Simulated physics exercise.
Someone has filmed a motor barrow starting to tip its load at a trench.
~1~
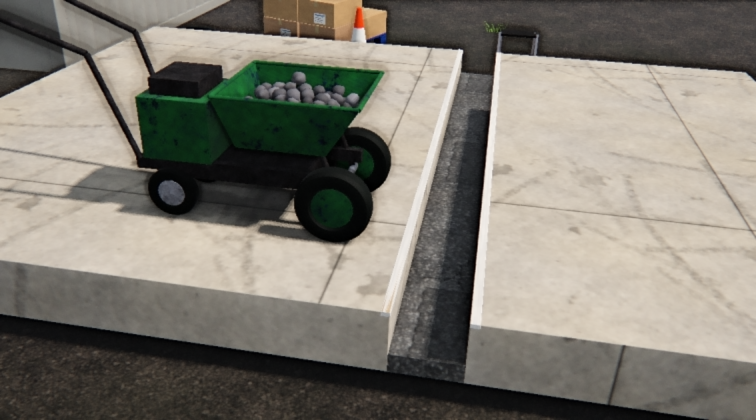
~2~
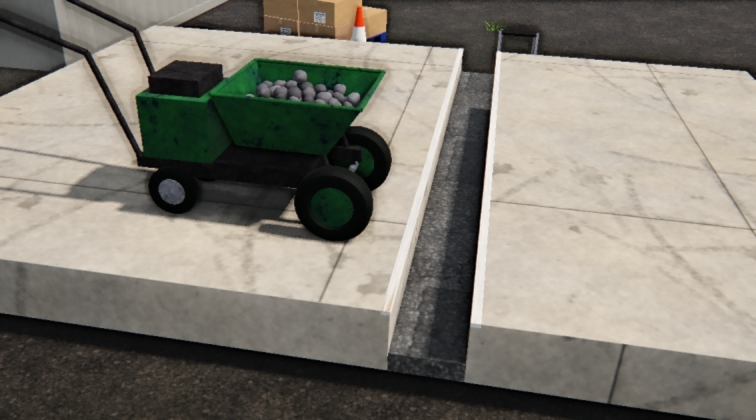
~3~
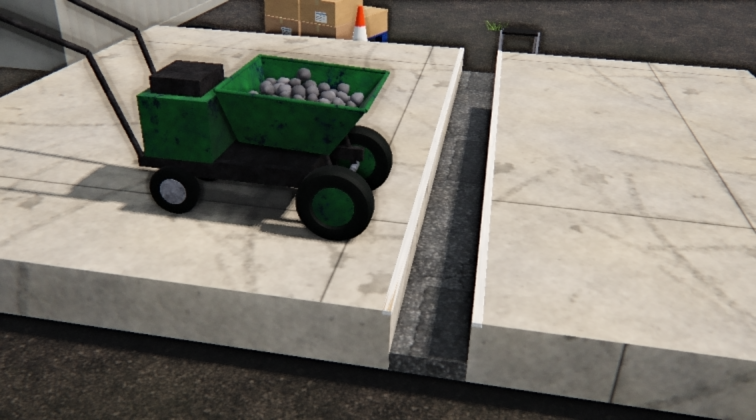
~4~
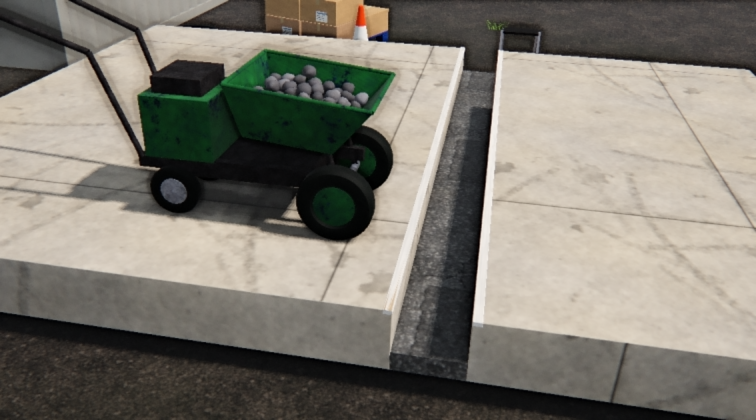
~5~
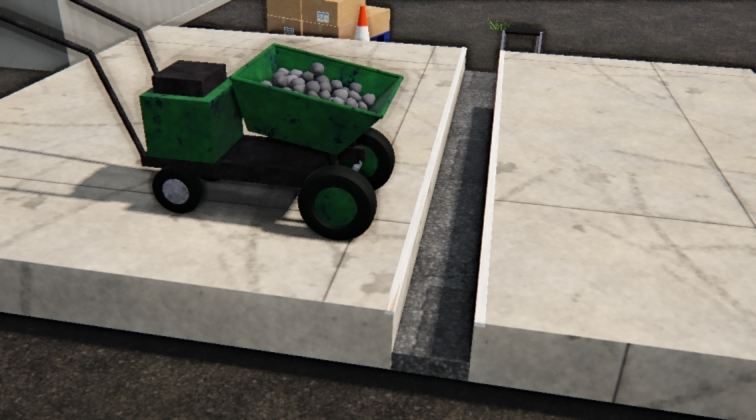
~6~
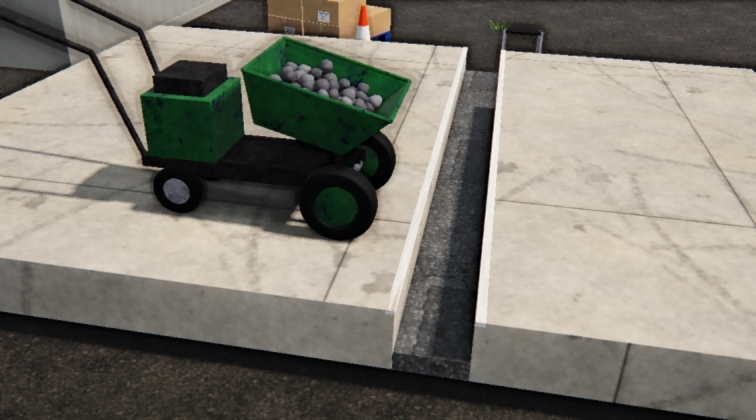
A green motor barrow's skip of round grey cobbles tilts gradually toward the right.
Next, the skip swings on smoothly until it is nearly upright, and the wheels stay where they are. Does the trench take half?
Between the edges lies more than half of the load.
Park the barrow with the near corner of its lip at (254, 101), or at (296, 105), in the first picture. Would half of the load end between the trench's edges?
The first try: Under half. The second: The larger part.
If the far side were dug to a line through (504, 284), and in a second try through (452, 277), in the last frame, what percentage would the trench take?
First some 100, then 20 per cent.
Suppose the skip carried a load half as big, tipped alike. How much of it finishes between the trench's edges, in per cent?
Close to 80 per cent.
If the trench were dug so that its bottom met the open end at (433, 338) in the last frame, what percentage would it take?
Close to 70 per cent.
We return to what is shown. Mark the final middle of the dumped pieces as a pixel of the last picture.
Close to (467, 253).
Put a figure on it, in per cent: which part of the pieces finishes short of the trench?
Some 0 per cent.
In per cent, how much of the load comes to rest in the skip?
Some 0 per cent.
Soon, skip tipped steeply; all in the skip.
A while on, skip tipped right over; most in the skip; about a quarter in or heaped over the trench; a small part beyond it; a stray few falling.
Towards the end, skip tipped right over; a stray few in the skip; about two thirds in or heaped over the trench; about a quarter beyond it.
Finally, skip tipped right over; most in or heaped over the trench; about a quarter beyond it.
